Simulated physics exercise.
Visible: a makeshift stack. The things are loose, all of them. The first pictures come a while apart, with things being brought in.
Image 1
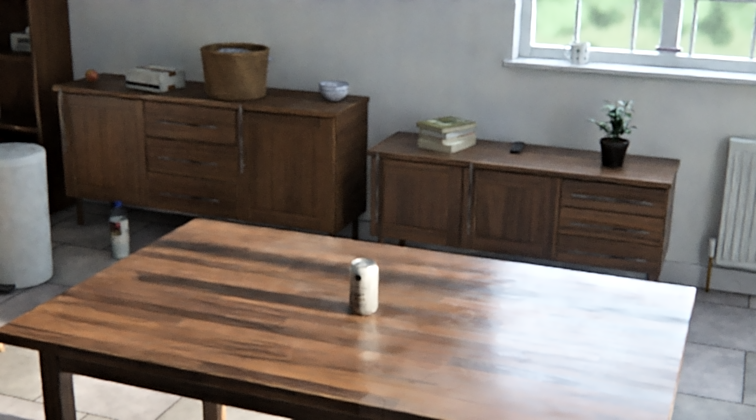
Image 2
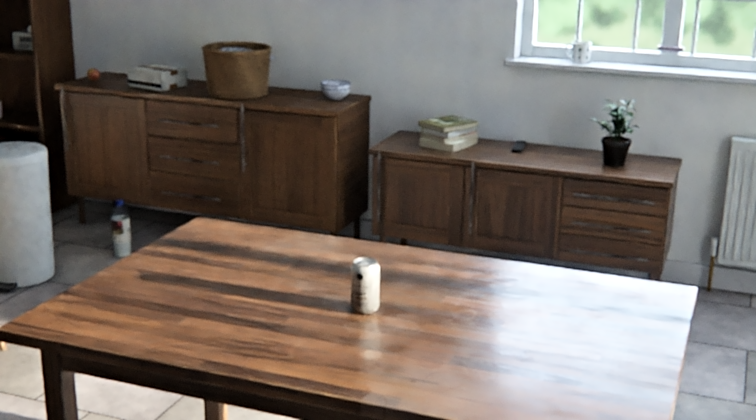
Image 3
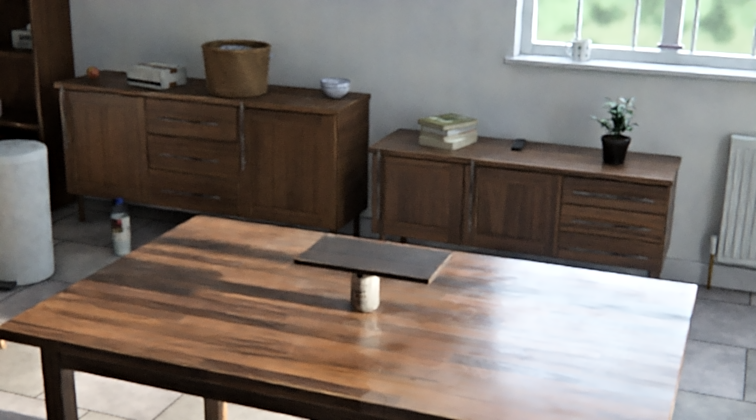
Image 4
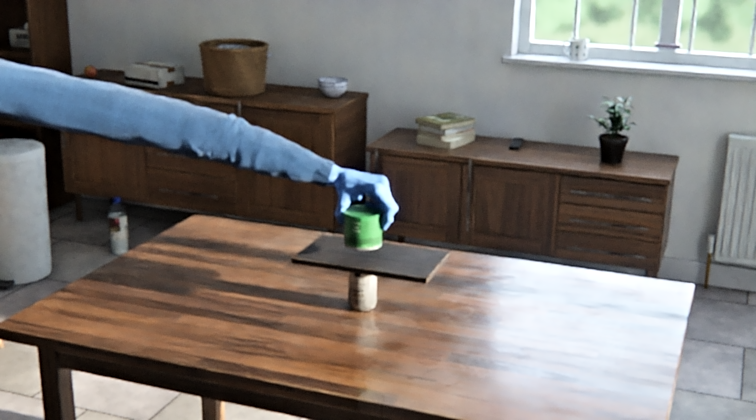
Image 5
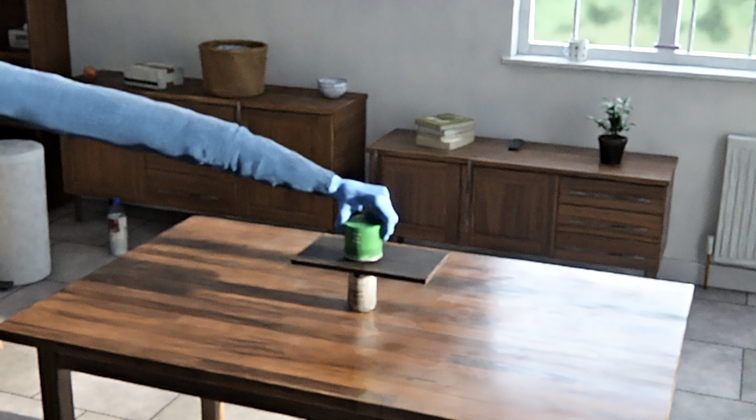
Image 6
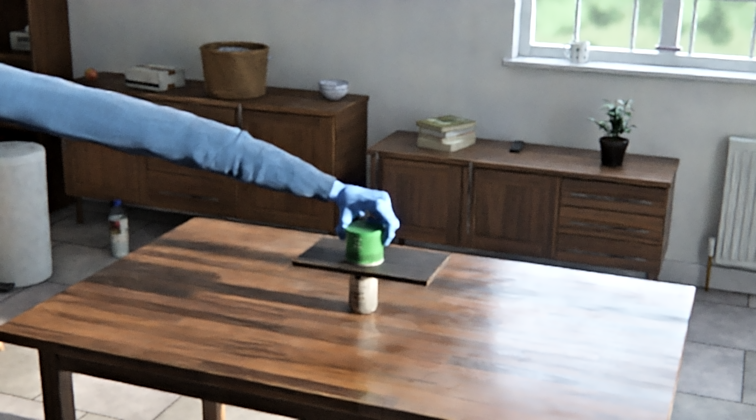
A gloved hand lowering a green tin onto a dark board resting on a small can on a wooden table.
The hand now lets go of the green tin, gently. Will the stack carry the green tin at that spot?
Stays in place.
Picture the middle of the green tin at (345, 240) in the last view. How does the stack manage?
Well, it survives then.
Then, 0.20 s past the last view, nothing moves.
Then, 0.50 s past the last view, green tin resting near (364, 243).
Finally, all 3 still in place. Final places as the last picture's camera would see them, green tin near (364, 243). The stack stays up.
